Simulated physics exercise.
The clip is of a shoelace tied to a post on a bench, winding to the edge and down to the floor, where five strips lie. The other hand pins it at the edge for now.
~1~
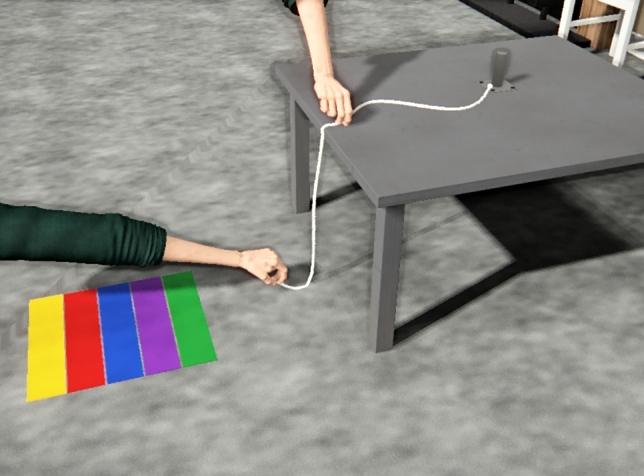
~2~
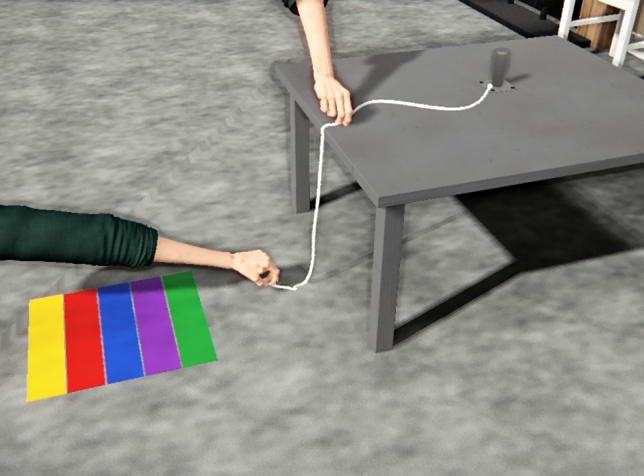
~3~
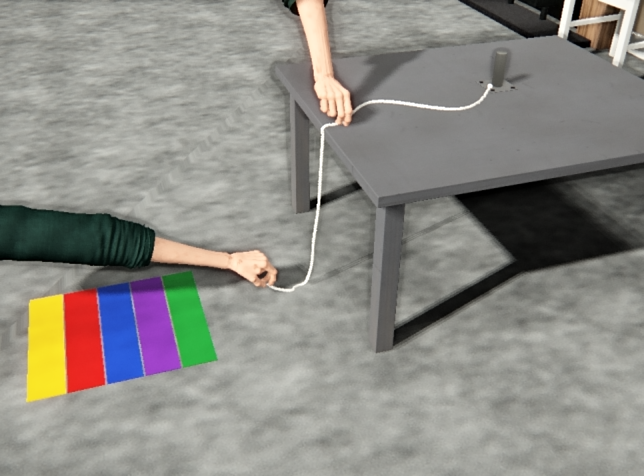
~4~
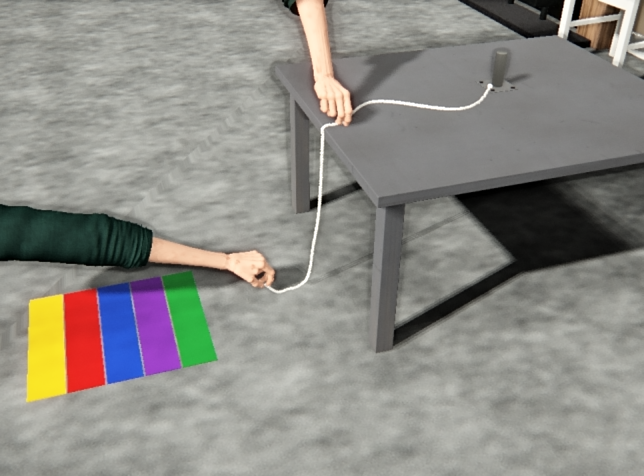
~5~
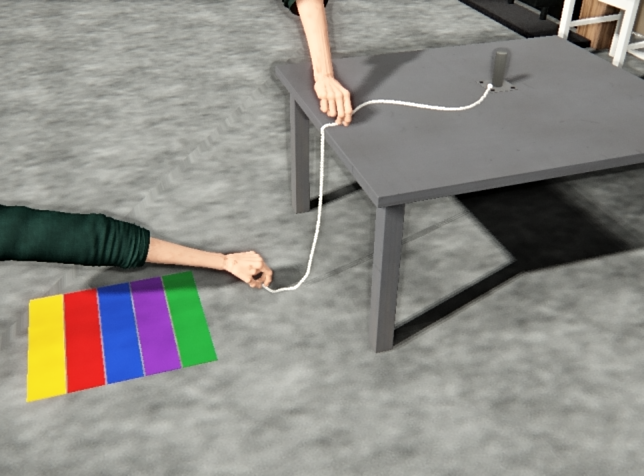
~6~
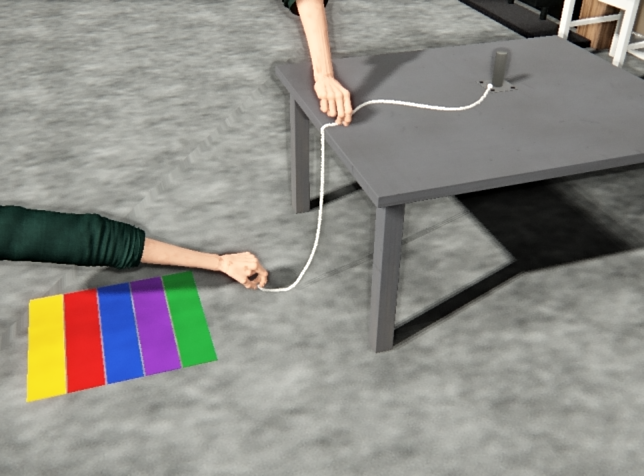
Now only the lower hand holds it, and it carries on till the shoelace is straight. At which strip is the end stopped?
It gets as far as the blue strip.
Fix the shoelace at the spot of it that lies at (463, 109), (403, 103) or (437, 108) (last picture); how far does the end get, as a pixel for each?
About (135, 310), (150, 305) and (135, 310).
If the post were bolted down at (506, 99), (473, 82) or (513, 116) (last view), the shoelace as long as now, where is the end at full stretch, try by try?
Try by try, around (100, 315), (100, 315) and (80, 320).
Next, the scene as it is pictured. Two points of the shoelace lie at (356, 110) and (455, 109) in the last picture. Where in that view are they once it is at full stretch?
They go to (331, 121) and to (427, 100).
Early on, end near (187, 300); over green.
Midway, end near (142, 308); over purple.
At the end of the slack, end near (115, 314); over blue. The blue one.
